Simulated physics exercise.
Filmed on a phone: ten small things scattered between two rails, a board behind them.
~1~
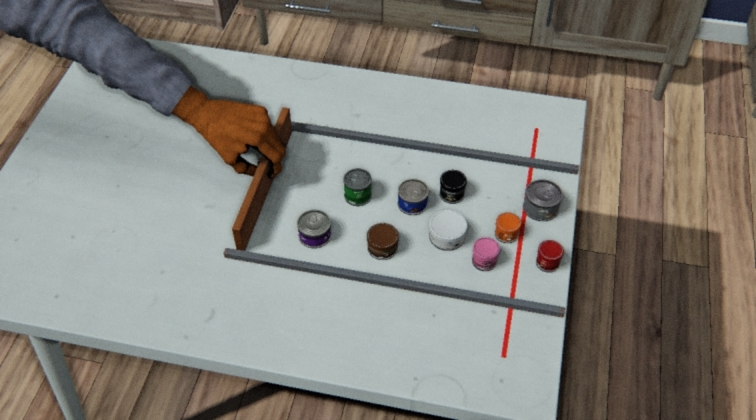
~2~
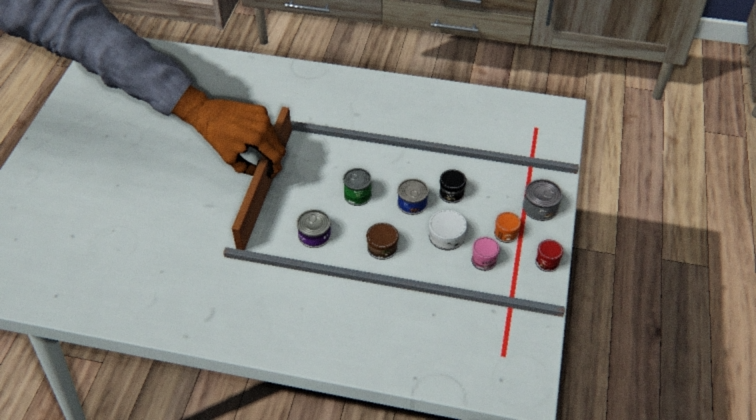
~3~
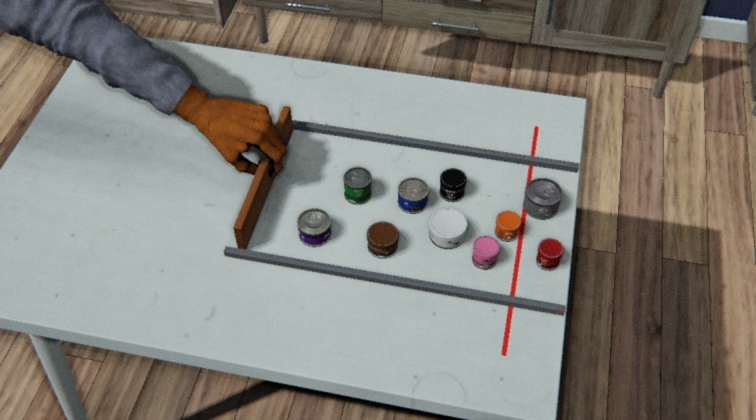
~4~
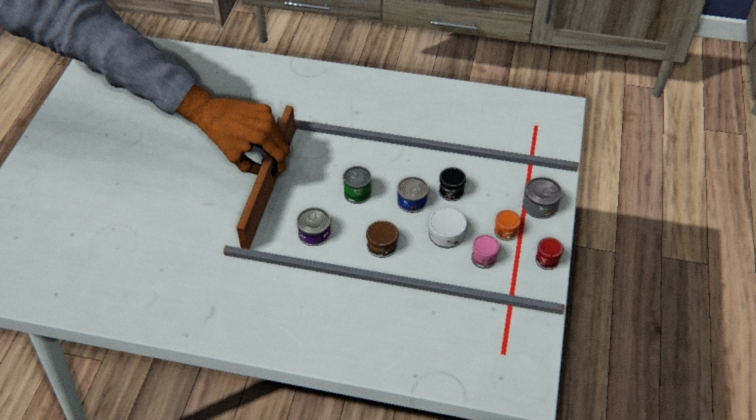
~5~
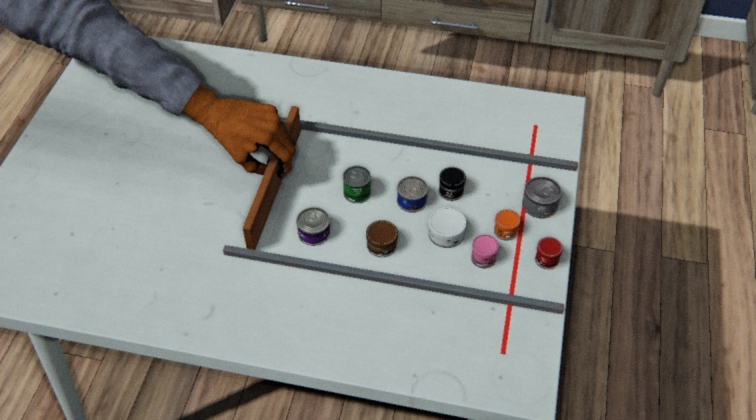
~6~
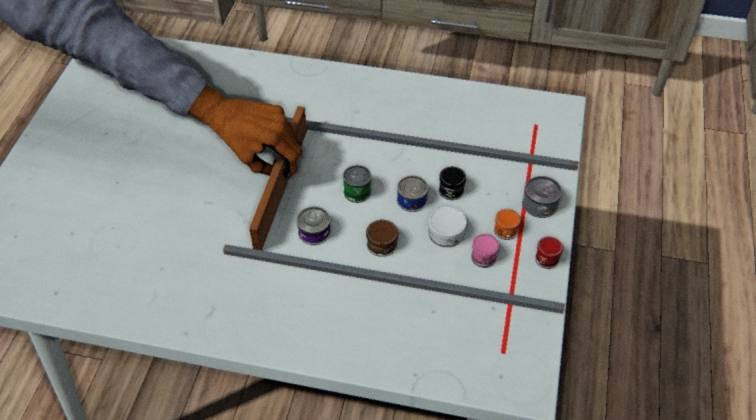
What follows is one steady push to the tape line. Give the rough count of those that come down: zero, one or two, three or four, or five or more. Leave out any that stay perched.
As it turns out, the number that fall off is one or two.
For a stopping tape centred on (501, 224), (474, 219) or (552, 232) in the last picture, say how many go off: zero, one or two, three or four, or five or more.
For each place: No fall at all; none; five or more.
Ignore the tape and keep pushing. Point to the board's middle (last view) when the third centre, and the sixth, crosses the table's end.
Near (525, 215) and (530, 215).
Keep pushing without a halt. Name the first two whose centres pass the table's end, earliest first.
In order: The red tin, the grey tin.
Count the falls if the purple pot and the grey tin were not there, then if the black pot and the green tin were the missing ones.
It would be 1 and 1.
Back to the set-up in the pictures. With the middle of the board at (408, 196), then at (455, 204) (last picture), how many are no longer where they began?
The counts are 5 and 8.
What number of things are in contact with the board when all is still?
In contact: 4.
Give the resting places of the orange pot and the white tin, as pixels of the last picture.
About (567, 235), and the other about (538, 241).
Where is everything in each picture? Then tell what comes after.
The first picture shows red tin (549, 256); grey tin (543, 201); orange pot (508, 228); board (264, 177); tape (522, 231).
The second picture shows grey tin (542, 200); brown pot (382, 241).
The third picture shows orange pot (508, 226); white tin (448, 229).
The fourth picture shows red tin (549, 254); green tin (357, 185).
The fifth picture shows grey tin (542, 197); pink tin (485, 252).
The sixth picture shows red tin (549, 253); grey tin (542, 197); orange pot (507, 224); board (280, 176); tape (521, 227).
A little later, none off yet; red tin at rest near (549, 253); grey tin at rest near (542, 197); orange pot at rest near (507, 224).
When it is over, the number that fall off is one or two; down, grey tin and red tin.
